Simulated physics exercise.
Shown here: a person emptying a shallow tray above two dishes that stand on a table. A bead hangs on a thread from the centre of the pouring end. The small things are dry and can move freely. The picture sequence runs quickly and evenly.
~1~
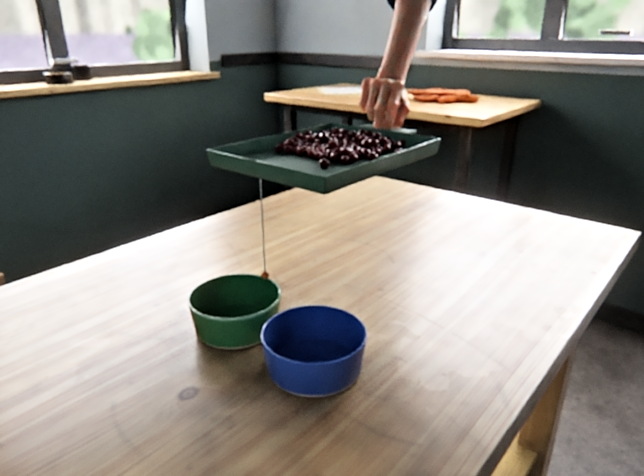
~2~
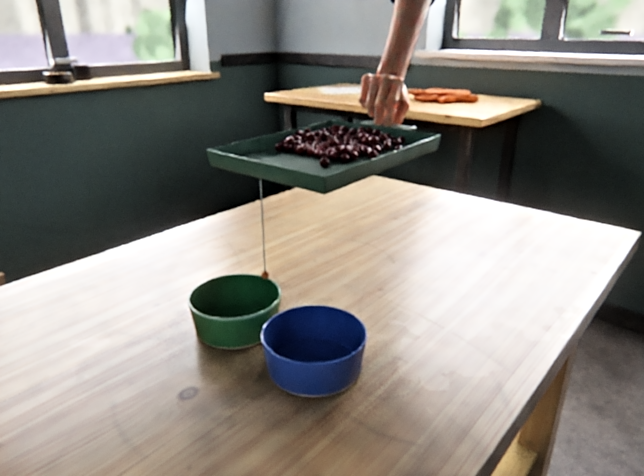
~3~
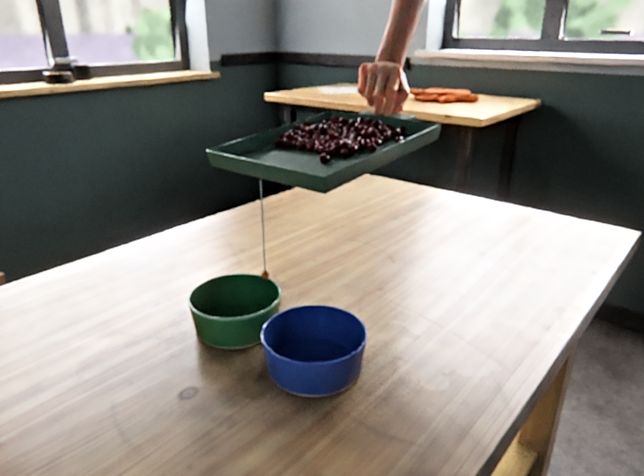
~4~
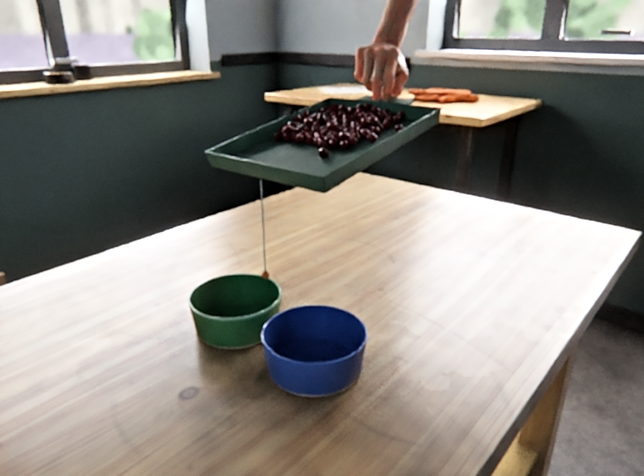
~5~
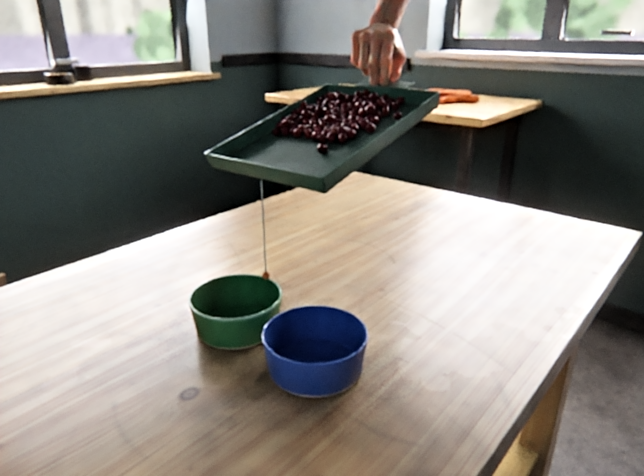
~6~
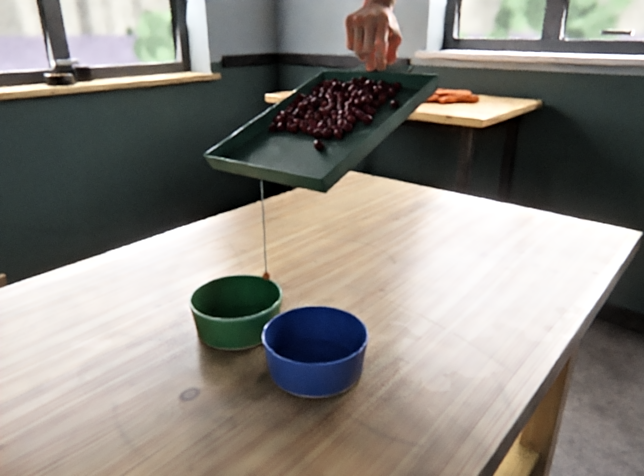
A hand raised the far end of a dark green tray of small dark red fruits, tilting it gradually steeper above a green bowl and a blue bowl, while the fruits stayed mostly bunched together.
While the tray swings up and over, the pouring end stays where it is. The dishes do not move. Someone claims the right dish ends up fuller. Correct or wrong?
Wrong - the left dish ends fuller.
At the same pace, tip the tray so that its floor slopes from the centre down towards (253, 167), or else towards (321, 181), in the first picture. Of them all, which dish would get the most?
Case one: The dish to the left. Case two: The dish to the right.
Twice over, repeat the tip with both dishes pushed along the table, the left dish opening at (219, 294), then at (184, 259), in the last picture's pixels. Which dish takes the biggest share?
For the first place, the dish on the left side; for the second, the dish on the right side.
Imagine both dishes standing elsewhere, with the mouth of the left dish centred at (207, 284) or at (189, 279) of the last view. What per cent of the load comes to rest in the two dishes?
About 70 in a hundred, then about 70 in a hundred.
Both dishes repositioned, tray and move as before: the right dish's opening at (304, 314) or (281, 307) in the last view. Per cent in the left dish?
About 40 per cent first, then about 30 per cent.
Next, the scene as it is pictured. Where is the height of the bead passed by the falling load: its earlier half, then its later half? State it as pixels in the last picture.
About (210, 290) to begin with, then about (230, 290).
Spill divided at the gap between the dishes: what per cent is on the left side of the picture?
Estimate: About 100 in every hundred.
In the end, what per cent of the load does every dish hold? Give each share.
About: Left dish 40, right dish 10 per cent.
Soon after the last picture, tray tipped steeply; most on the tray; a small part in the air.
A little later, tray tipped past a quarter turn; about two thirds on the tray; a stray few in the right dish; a small part in the left dish; about a quarter outside both; a stray few in the air.
Later still, tray tipped past a quarter turn; a small part in the right dish; about half in the left dish; about half outside both.
At rest, tray tipped past a quarter turn; a small part in the right dish; about half in the left dish; about half outside both.
